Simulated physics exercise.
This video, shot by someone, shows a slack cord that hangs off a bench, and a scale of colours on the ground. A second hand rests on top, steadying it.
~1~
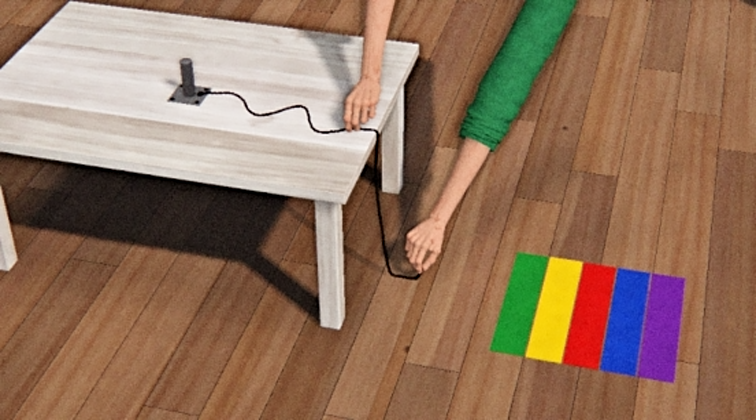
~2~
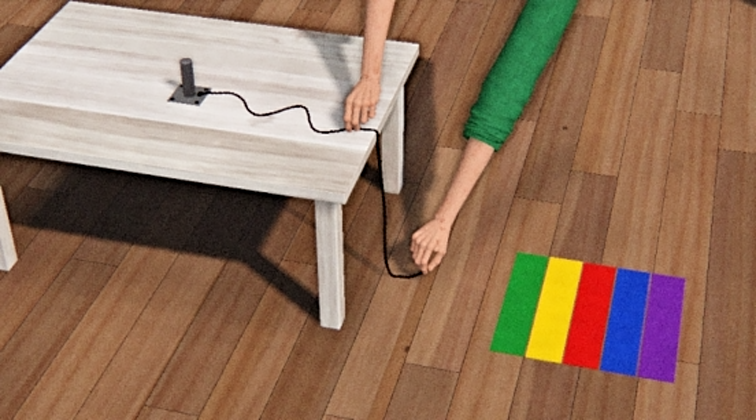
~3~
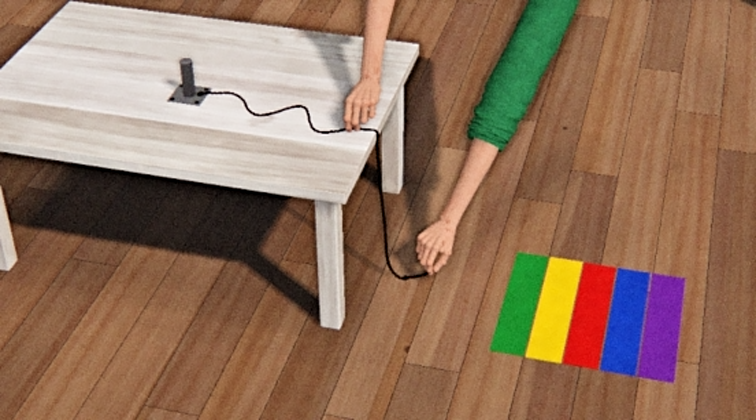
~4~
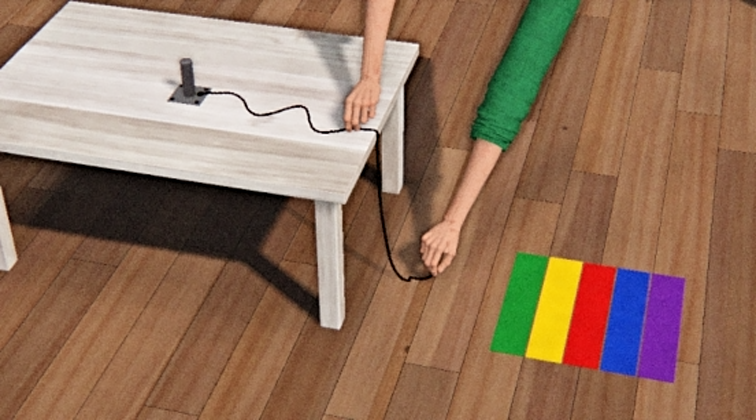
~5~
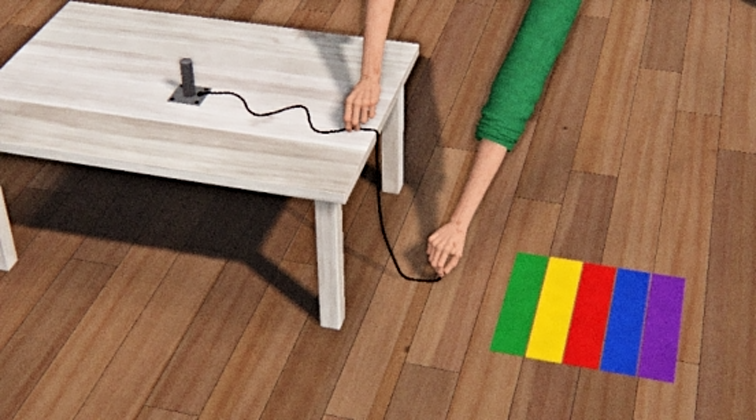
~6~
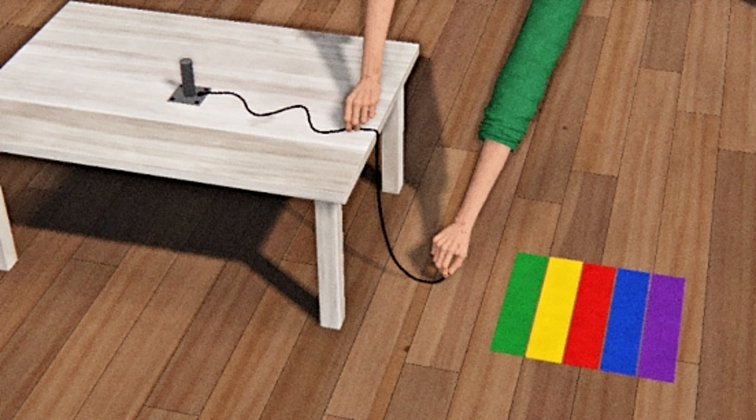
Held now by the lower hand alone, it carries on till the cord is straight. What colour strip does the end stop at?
Red.
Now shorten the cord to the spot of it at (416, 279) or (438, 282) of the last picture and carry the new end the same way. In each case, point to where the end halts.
Roughly (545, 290), then roughly (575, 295).
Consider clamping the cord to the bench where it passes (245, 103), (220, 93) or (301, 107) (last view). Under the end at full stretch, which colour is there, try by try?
Lab note - strips reached: Red; red; yellow.
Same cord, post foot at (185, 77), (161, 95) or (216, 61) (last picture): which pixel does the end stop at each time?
Roughly (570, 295), (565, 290) and (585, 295), try by try.
A little later, end near (532, 287); over green.
Next, end near (573, 294); over yellow.
When it is tight, end near (597, 298); over red. Over red.
